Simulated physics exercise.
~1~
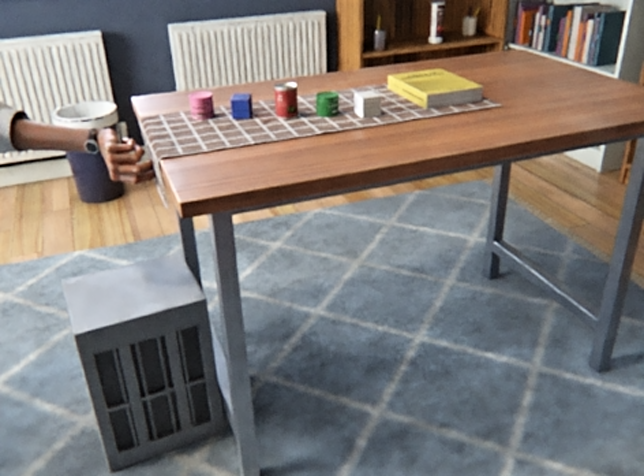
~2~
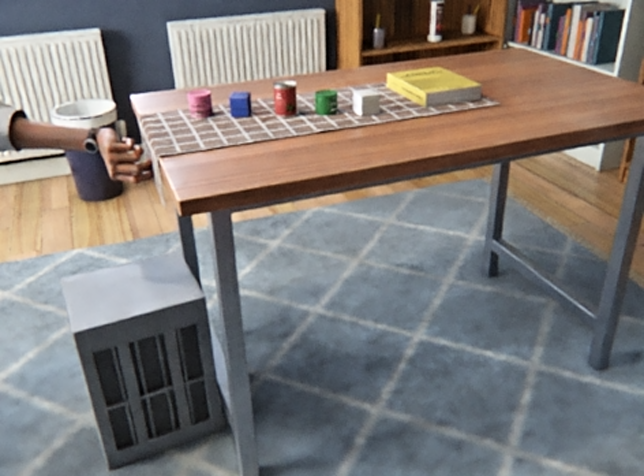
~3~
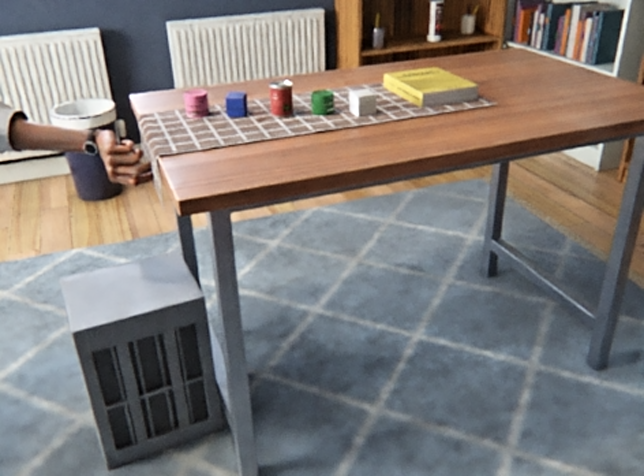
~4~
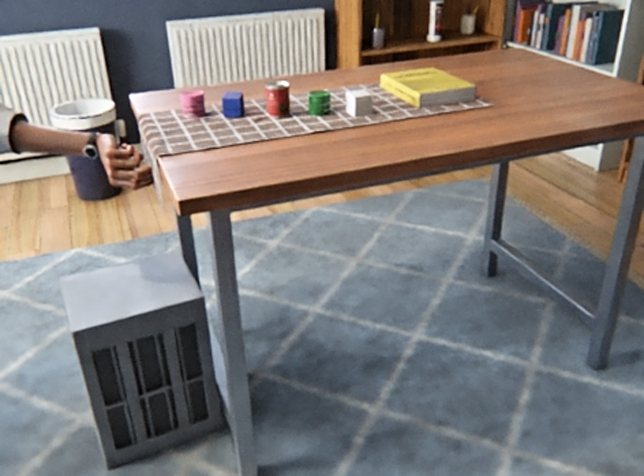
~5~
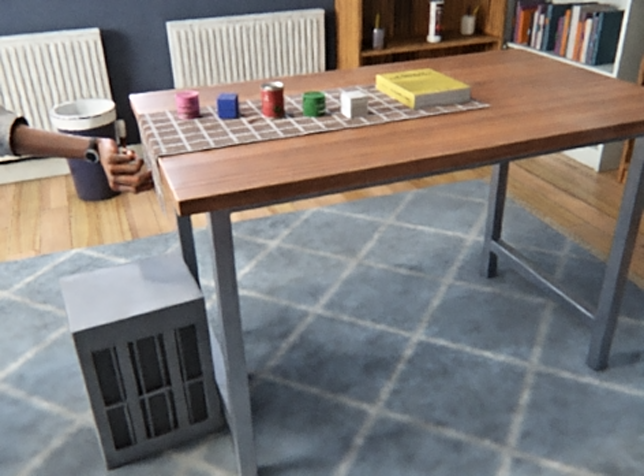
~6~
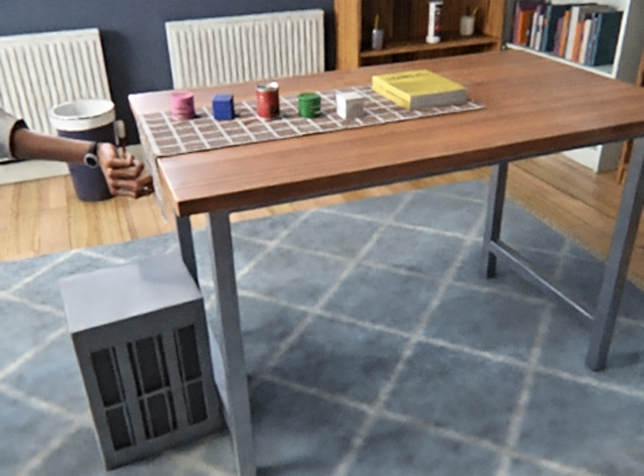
At first, a pink pot, blue cube, red can, green pot, white cube and yellow book sit on a brown checked cloth on a desk, a hand at its left end. Then the hand draws the cloth slightly left, and the objects shift a little with it, still upright.
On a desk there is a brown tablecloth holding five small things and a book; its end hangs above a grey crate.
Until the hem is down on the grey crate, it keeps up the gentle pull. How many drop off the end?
Most likely just two will go over the edge.
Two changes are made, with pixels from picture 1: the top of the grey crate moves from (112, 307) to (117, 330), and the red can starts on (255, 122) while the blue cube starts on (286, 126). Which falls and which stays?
Result: Red can gone, blue cube gone.
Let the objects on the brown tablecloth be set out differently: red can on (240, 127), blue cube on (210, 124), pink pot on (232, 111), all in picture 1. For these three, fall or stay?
Red can - leaves the top. Blue cube - leaves the top. Pink pot - leaves the top.
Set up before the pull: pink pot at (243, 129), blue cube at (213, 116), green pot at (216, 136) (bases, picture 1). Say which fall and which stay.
You'd see the pink pot go down, the blue cube go down and the green pot go down.
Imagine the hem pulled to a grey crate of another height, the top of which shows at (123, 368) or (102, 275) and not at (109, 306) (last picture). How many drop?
In that event, 4 and 1.
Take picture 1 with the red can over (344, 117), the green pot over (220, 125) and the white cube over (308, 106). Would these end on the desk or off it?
The red can does not fall; the green pot is carried off; the white cube does not fall.
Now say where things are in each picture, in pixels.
In the first frame, hem (168, 209); pink pot (201, 94); blue cube (241, 96); red can (286, 86); green pot (327, 94); white cube (367, 94); top of the crate (112, 307).
In the second frame, hem (165, 208); pink pot (199, 93).
In the third frame, hem (164, 211); blue cube (236, 94).
In the fourth frame, hem (164, 215); red can (278, 84); top of the crate (110, 305).
In the fifth frame, hem (168, 219); green pot (314, 94).
In the sixth frame, hem (166, 224); pink pot (182, 95); blue cube (222, 97); red can (267, 87); green pot (309, 95); white cube (350, 95).
Soon after, hem near (162, 253); pink pot gone.
After that, hem on the crate; pink pot and blue cube gone.
In the end, hem on the crate; pink pot and blue cube gone. It carries off two.
